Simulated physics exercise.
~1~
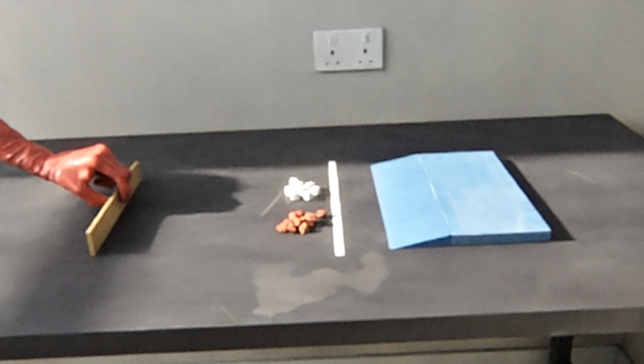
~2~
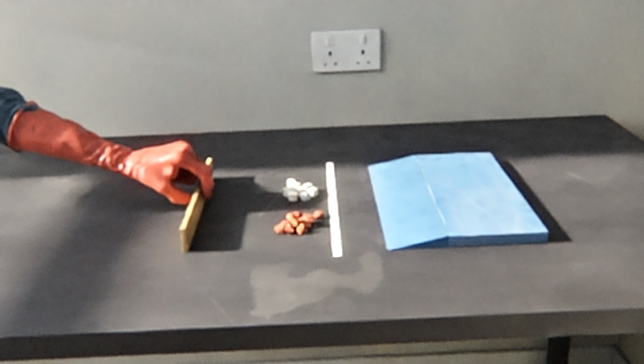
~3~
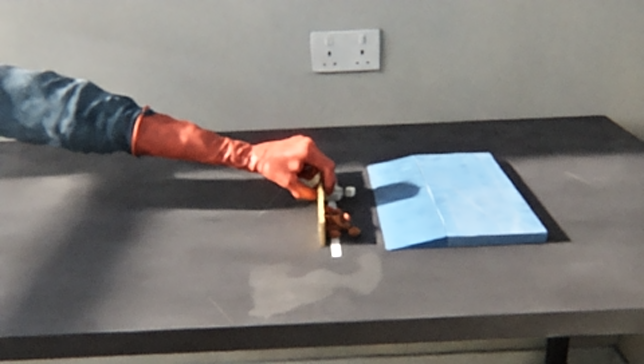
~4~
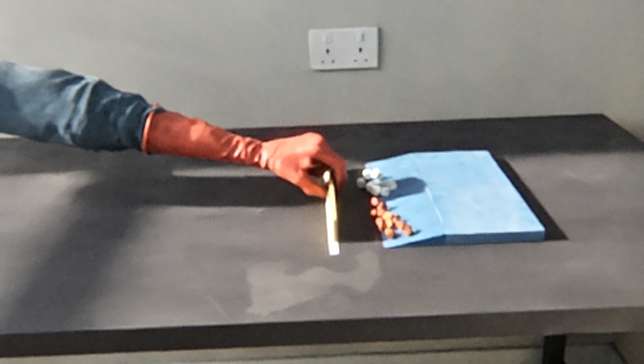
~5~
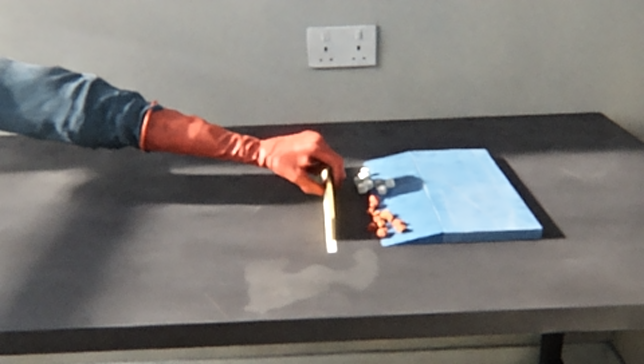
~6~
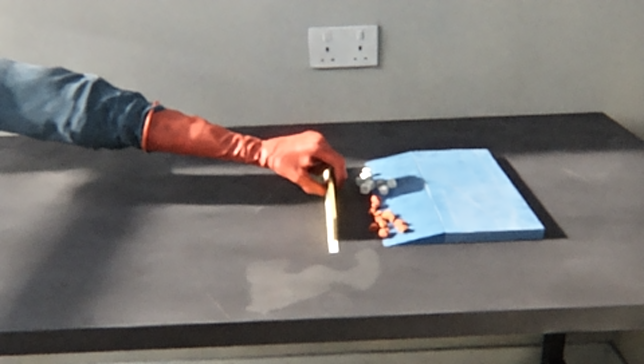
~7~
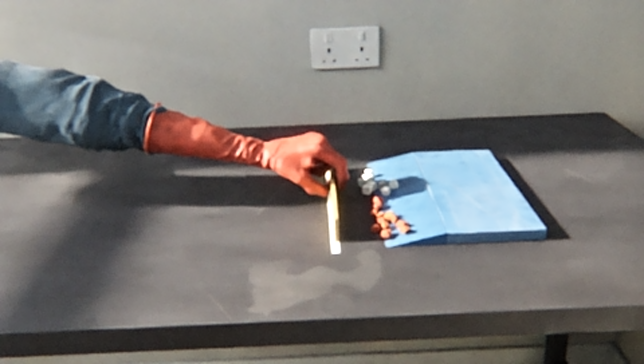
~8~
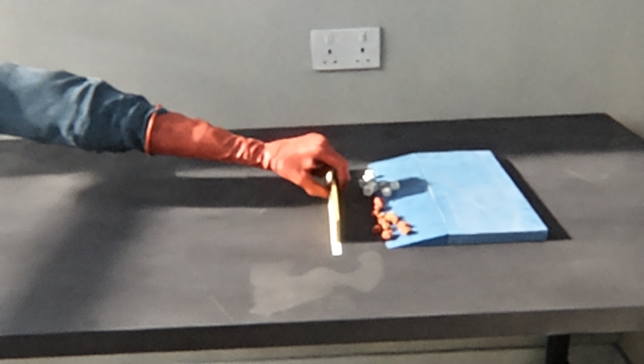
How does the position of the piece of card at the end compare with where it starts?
The card starts upright near the left side of the table, well away from the two piles. At the end it stands much farther right, at the white tape just short of the blue slab.
